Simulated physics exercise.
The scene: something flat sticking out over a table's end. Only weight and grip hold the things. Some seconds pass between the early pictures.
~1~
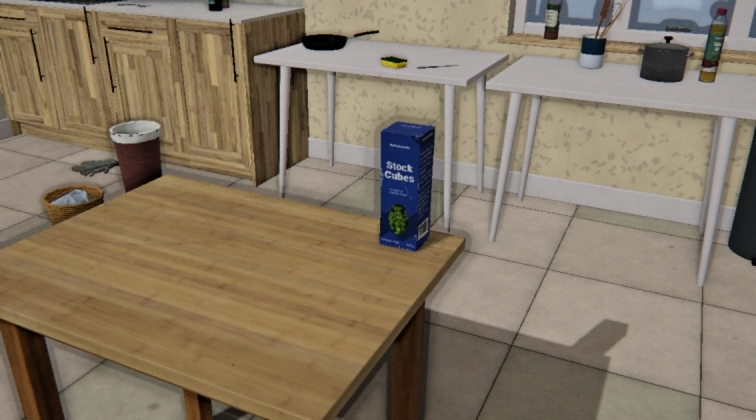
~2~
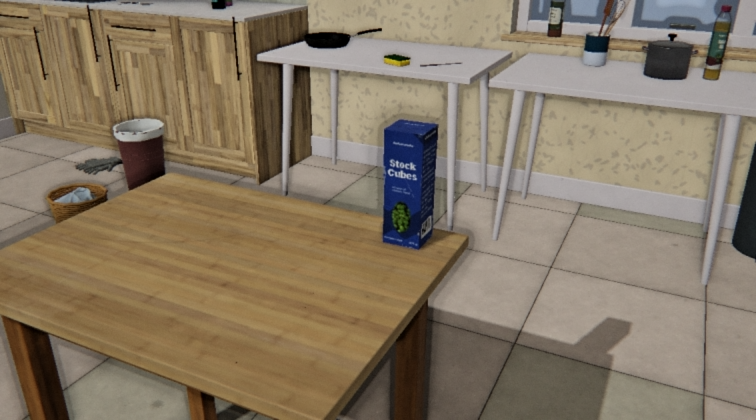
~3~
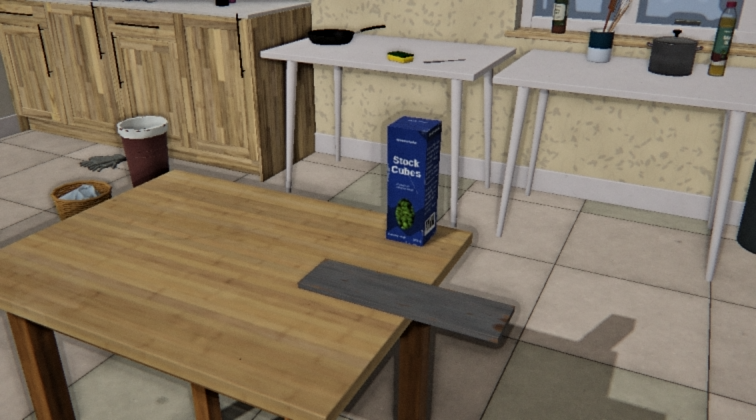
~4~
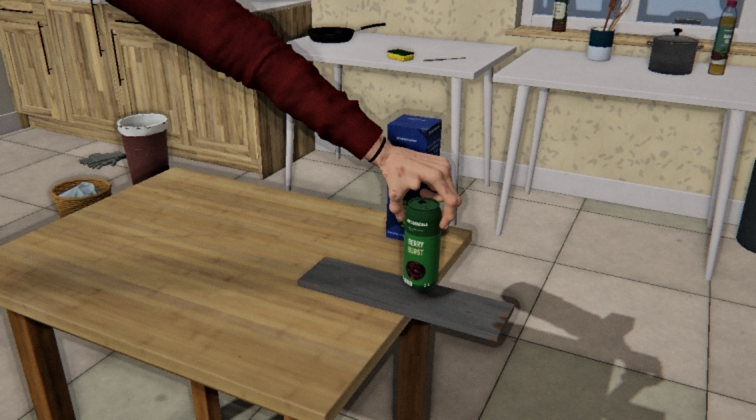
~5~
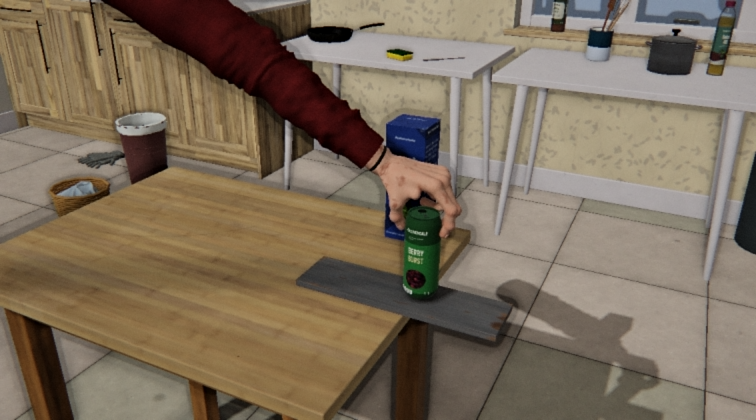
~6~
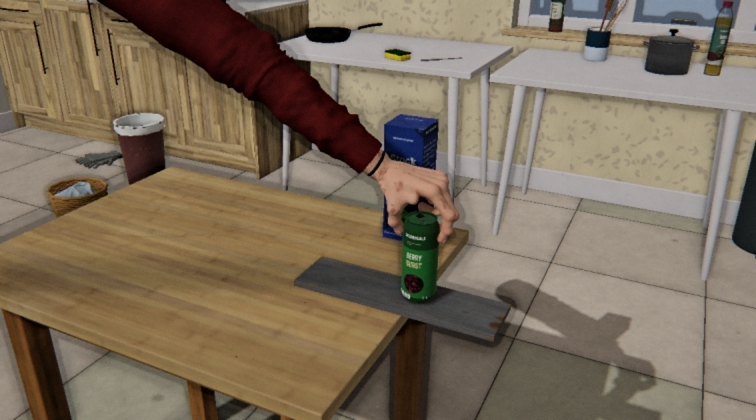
A grey board appeared on the wooden table, sticking out over its edge near a blue stock cubes box, and then a hand in a dark red sleeve lowered a green can onto it.
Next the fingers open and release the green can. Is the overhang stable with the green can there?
The board keeps its balance.
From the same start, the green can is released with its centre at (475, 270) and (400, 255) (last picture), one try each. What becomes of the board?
First, it comes down; second, it holds.
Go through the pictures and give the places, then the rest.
The last thing is not in view yet, in the first picture.
The last thing is not in view yet, in the second picture.
The last thing is not in view yet; grey board (403, 297), in the third picture.
Coming down; green can (422, 245); grey board (402, 295), in the fourth picture.
Coming down; green can (422, 254); grey board (401, 295), in the fifth picture.
Set down, still held; green can (420, 258); grey board (399, 295), in the sixth picture.
Then, 0.80 s after the last picture, nothing has stirred.
Then, 1.70 s after the last picture, green can resting near (420, 259).
At rest, all 3 in place. Seen from the same camera at the end, green can near (420, 259). The board stays on the table.
